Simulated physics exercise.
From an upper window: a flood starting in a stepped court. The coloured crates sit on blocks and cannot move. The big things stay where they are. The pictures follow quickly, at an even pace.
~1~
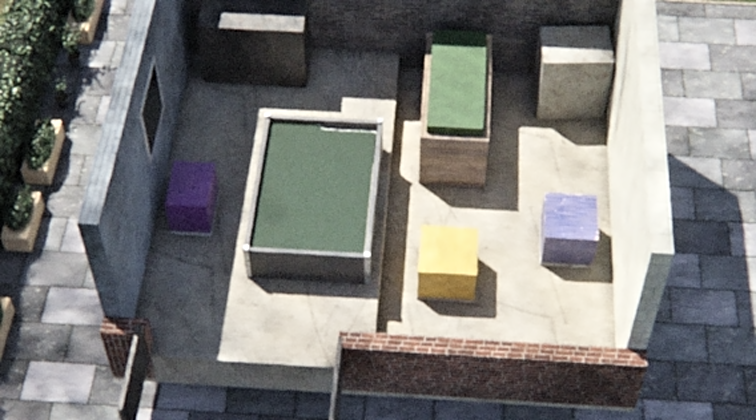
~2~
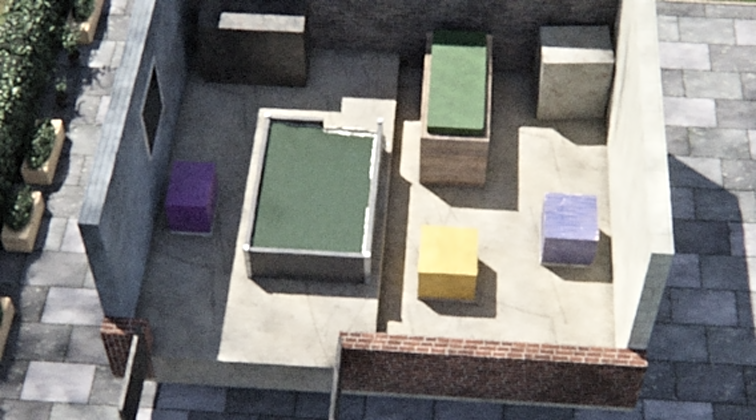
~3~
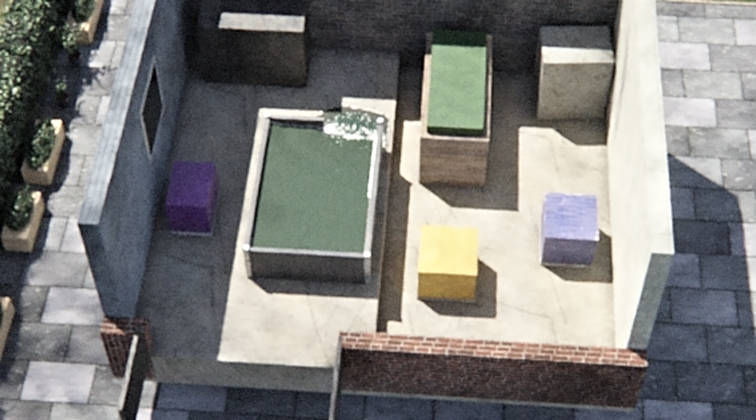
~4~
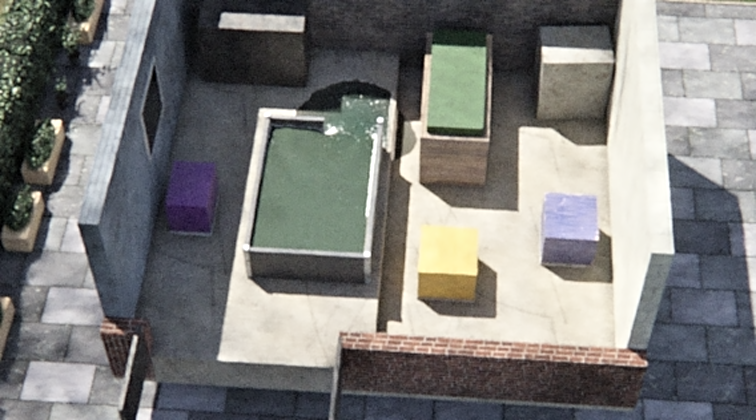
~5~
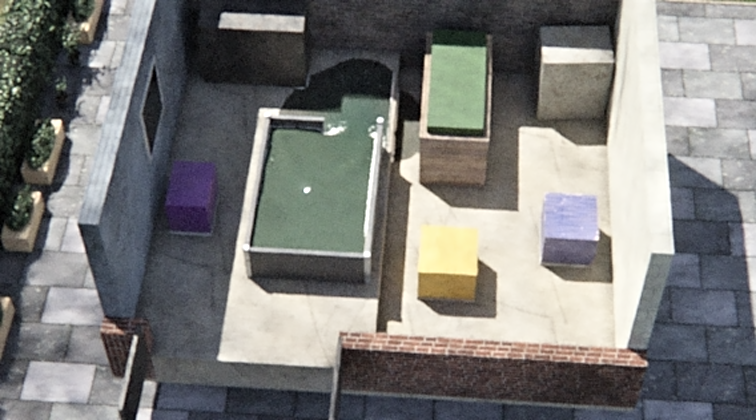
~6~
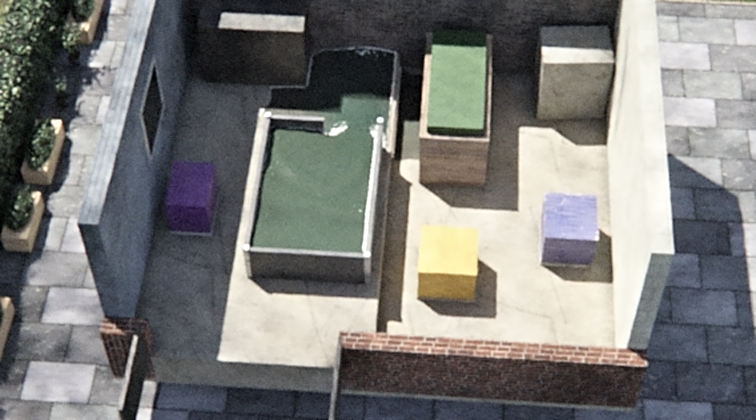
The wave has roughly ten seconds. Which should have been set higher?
One by one: The blue crate is soaked; the purple crate is soaked; the yellow crate is soaked.
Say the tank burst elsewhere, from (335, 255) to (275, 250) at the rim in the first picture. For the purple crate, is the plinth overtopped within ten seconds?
One by one: Purple remains dry.
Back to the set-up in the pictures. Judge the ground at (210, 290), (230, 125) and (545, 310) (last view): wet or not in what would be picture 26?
In turn: No water, awash, dry.
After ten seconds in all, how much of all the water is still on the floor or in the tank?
Roughly 98 per cent.
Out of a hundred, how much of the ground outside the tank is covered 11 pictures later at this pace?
Some 20 per cent.
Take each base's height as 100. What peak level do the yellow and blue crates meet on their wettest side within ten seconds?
About 250 and 230 per cent.
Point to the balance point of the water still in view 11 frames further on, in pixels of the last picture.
Near (341, 158).
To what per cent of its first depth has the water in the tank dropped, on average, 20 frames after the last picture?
Near 50 in a hundred.
A moment on, water covers 15 % of the floor; the blue crate not reached, the purple crate not reached, the yellow crate not reached.
Next, water covers 20 % of the floor; the blue crate not reached, the purple crate not reached, the yellow crate not reached.
Then, water covers 40 % of the floor; the blue crate not reached, the purple crate not reached, the yellow crate not reached.
Later, water covers 75 % of the floor; the blue crate water round its plinth, the purple crate water round its plinth, the yellow crate water round its plinth.
In the end, water covers 90 % of the floor; the blue crate was topped, the purple crate was topped, the yellow crate was topped.
